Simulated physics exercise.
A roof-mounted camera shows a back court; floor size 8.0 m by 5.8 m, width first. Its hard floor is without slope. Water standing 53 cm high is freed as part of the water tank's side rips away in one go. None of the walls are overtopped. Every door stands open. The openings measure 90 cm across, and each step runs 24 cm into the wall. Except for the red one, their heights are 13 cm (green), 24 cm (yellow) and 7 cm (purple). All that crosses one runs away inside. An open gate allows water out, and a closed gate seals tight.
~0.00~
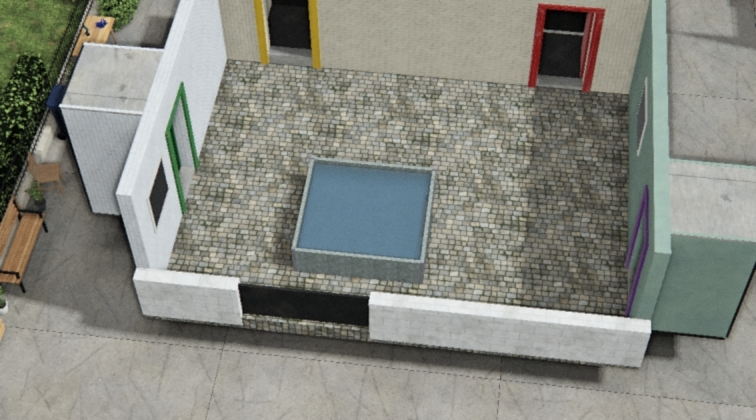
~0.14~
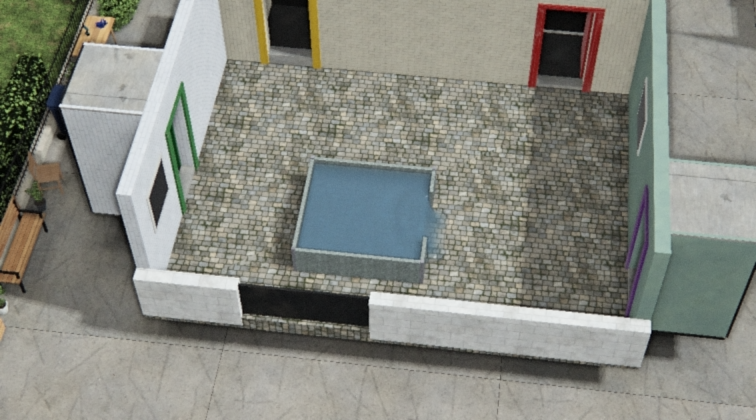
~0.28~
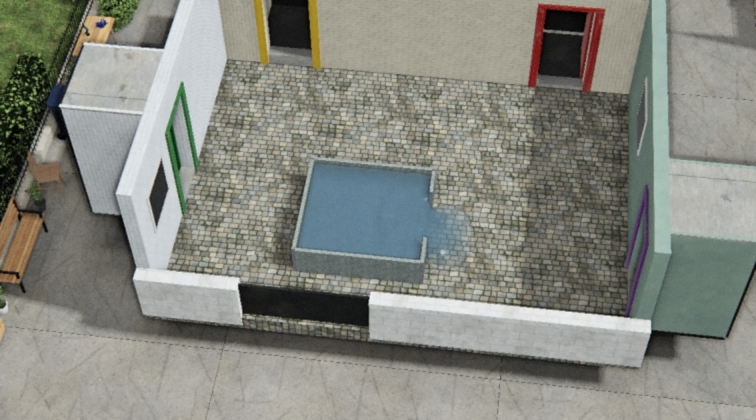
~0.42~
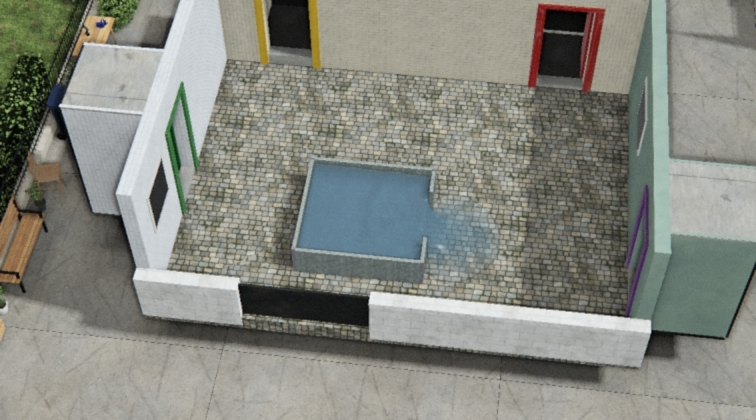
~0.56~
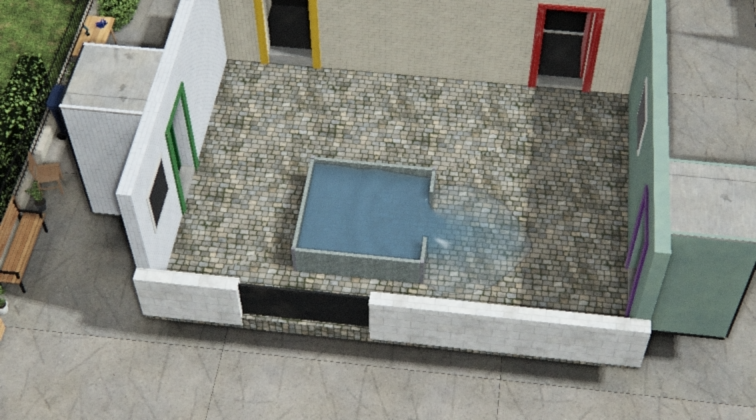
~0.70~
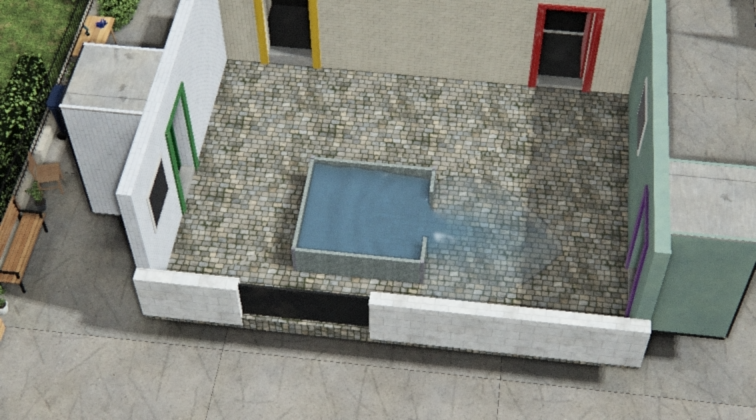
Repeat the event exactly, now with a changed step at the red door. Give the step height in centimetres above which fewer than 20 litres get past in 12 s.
8.5 cm.
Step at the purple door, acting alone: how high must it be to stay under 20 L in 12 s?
At purple, roughly 16 cm.
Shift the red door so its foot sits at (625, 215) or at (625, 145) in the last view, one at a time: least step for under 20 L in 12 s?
In turn: Roughly 14.0 cm, roughly 8.0 cm.
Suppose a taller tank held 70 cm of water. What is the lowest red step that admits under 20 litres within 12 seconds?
Roughly 11.0 centimetres.
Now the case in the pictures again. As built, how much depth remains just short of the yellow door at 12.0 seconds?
About 2.5 centimetres.
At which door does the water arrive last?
Green.
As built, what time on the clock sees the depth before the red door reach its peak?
I'd guess close to 7.0 seconds.
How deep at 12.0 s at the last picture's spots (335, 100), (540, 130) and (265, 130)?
Roughly 3, then 7, then 3 cm.
After 1.4 s water covers 25 % of the floor, deepest (32 cm) near (430, 239); it has not reached the red door.
After 3.0 s water covers 35 % of the floor, deepest (24 cm) near (591, 333); it has not reached the red door.
After 12.0 s water covers 90 % of the floor, deepest (8 cm) near (596, 141); 8 cm at the red door, 23 litres in over its 8 cm step.
At the red door as built, the water arrived by 3.5 s and peaked near 12 cm at 7.2 s.
Run again over the same 12 s with other heights there, 30 litres in over 7.5 cm, 5 litres over 10 cm. The limit of 20 litres is kept from about 8.5 cm up.
